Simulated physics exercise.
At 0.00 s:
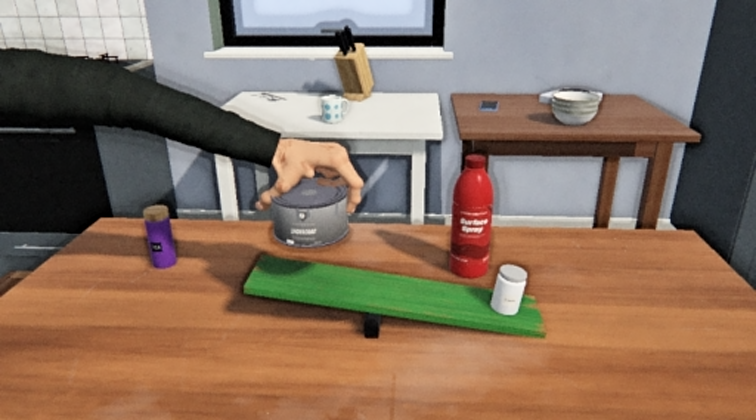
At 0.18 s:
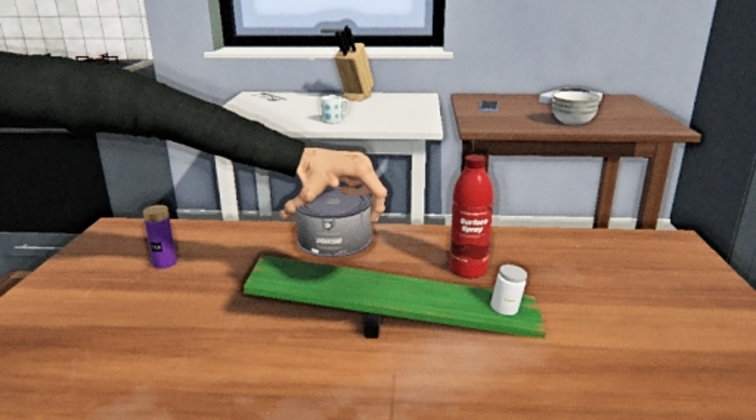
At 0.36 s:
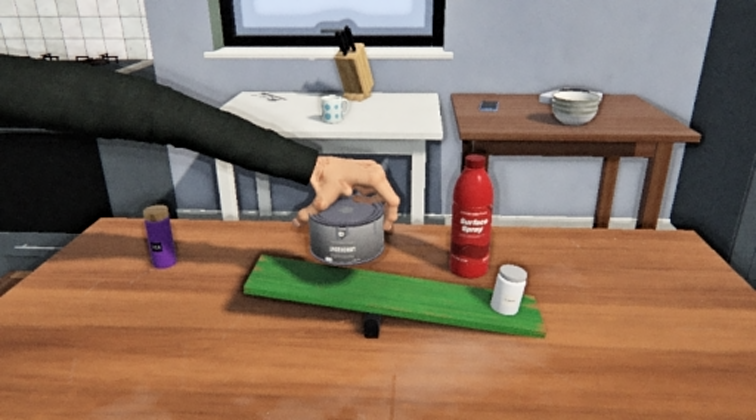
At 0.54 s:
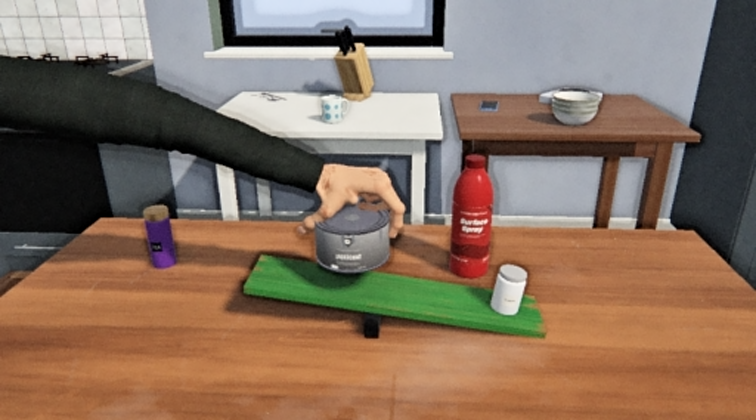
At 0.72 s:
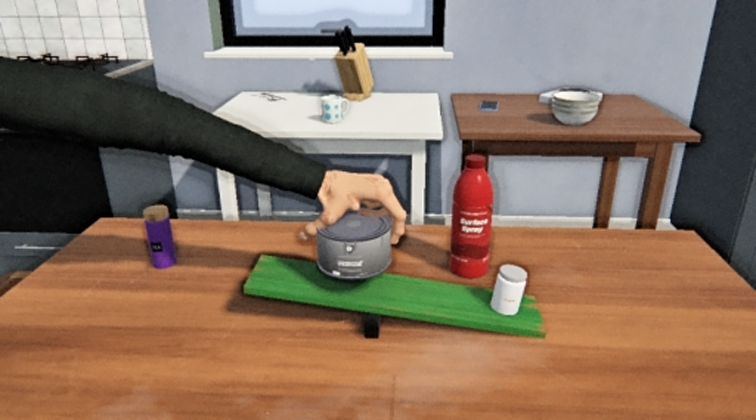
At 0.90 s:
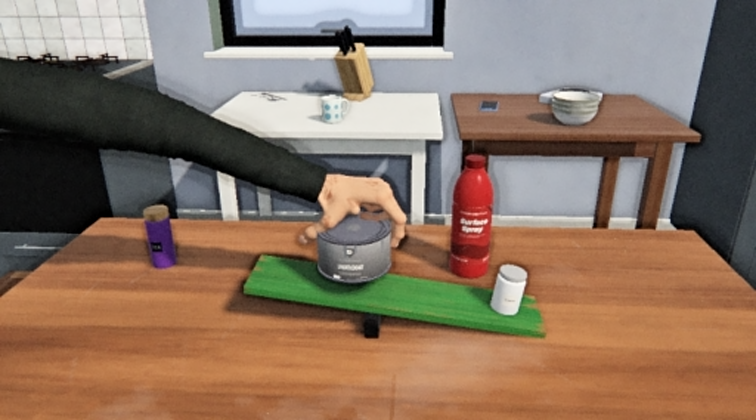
A hand carrying a grey tub rightward and lowering it over a tilted green plank, then holding it still beside a red bottle.
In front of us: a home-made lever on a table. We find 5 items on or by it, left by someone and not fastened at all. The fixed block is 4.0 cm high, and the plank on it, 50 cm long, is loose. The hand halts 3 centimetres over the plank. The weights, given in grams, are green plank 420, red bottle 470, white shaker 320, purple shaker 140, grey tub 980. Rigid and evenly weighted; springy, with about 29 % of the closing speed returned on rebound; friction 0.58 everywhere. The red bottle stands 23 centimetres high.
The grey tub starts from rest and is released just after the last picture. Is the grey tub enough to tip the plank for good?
What you'd see is that the plank does not tip.
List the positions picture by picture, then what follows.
In the first frame, 9 cm still to go; grey tub (310, 211); green plank (396, 295).
In the second frame, 6 cm still to go; grey tub (334, 220); white shaker (509, 290).
In the third frame, 3 cm still to go; grey tub (347, 228); green plank (396, 295).
In the fourth frame, 2 cm still to go; grey tub (352, 236); white shaker (509, 290).
In the fifth frame, 1 cm still to go; grey tub (354, 242); green plank (396, 295).
The sixth frame shows held still over the plank; grey tub (354, 245); white shaker (509, 290).
By 1.10 s, plank at 7°, leaning as at the start; grey tub tilted 8° near (358, 268).
By 1.30 s, plank at 8°, leaning as at the start; grey tub tilted 8° near (360, 268).
When it is over (2.0 s), plank at 8°, leaning as at the start; not toppled but over 4 cm from the start, grey tub; the other 4 within 4 cm of the start. End places, in pixels of the last picture, grey tub near (360, 268). The plank finishes with the same end low.
